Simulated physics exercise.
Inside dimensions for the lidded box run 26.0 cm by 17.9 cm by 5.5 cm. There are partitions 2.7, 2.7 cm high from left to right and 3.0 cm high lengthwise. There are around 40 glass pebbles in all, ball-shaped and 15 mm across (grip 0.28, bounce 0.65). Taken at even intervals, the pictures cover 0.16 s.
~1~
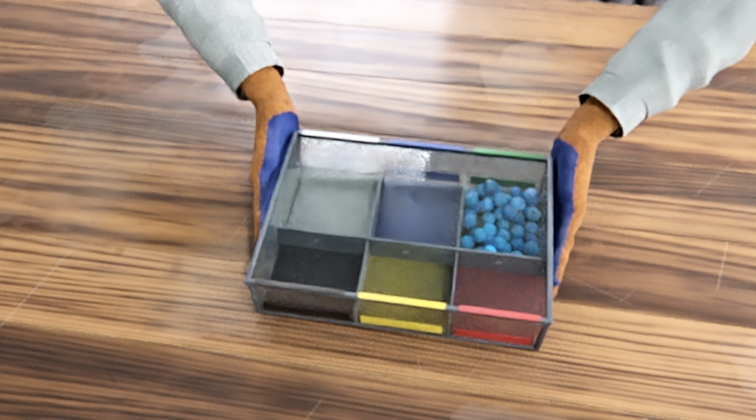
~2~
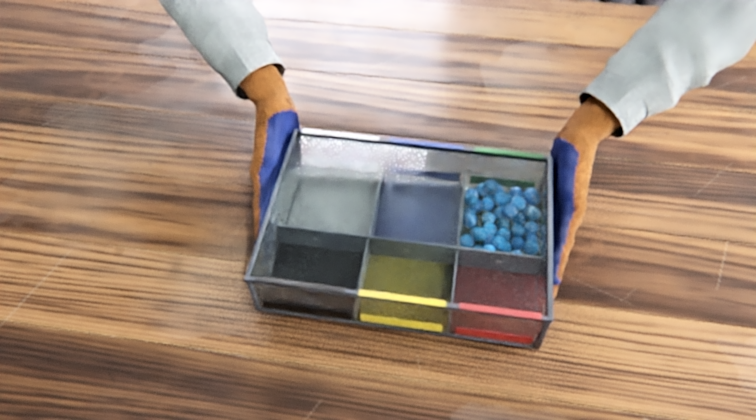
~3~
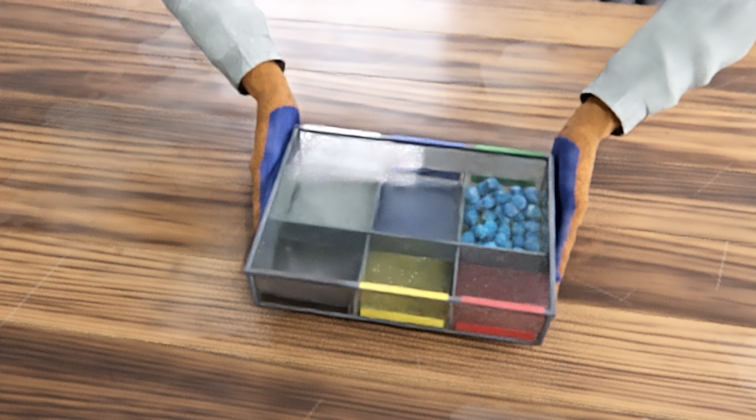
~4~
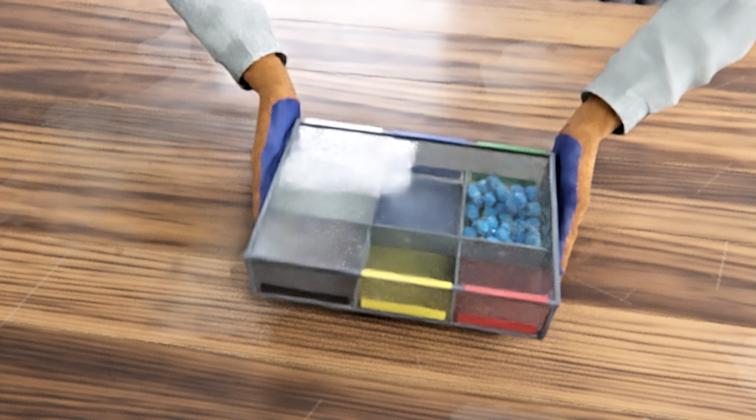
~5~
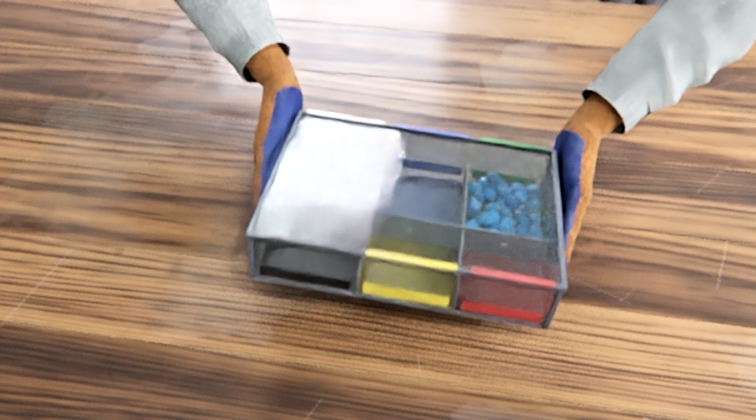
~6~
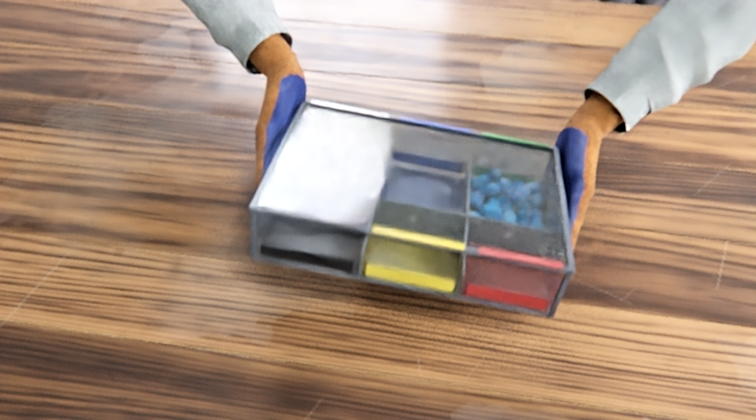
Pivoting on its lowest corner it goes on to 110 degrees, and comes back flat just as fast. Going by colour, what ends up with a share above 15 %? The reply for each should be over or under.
For red it is under, for blue it is under, for green it is over, for yellow it is under, for white it is under, for black it is under.
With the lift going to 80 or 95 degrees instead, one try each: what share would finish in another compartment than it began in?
Try one gives around 0 %, try two around 0 %.
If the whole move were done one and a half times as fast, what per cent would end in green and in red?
Per cent - green: 100; red: 0.
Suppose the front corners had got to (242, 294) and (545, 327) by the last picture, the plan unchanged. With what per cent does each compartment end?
Red 30, blue 0, green 10, yellow 45, white 0, black 20.
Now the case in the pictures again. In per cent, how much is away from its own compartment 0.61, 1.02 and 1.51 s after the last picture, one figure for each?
Taking the three times in turn, it reads 0, 0 and 0.
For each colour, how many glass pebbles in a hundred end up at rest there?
Red 0; blue 0; green 100; yellow 0; white 0; black 0.
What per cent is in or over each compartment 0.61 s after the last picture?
It splits as red 0, blue 0, green 100, yellow 0, white 0 and black 0 percent.
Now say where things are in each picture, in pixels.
Box tilt 0 degrees, front corners at (250, 280) and (547, 320); green 100 %, in the first picture.
Box tilt 1 degrees, front corners at (250, 278) and (548, 317), in the second picture.
Box tilt 3 degrees, front corners at (250, 270) and (550, 312), in the third picture.
Box tilt 6 degrees, front corners at (250, 256) and (554, 302), lowest corner right back, in the fourth picture.
Box tilt 11 degrees, front corners at (251, 234) and (561, 286), lowest corner right back, in the fifth picture.
Box tilt 17 degrees, front corners at (255, 208) and (569, 269), lowest corner right back; green 100 %, in the sixth picture.
Then, 0.61 s after the last picture, tilt 110 degrees; green 100 %.
Then, 1.02 s after the last picture, tilt 47 degrees; green 100 %.
Then, 1.51 s after the last picture, tilt 0 degrees; green 100 %.
In the end, red 0 %, blue 0 %, green 100 %, yellow 0 %, white 0 %, black 0 %.
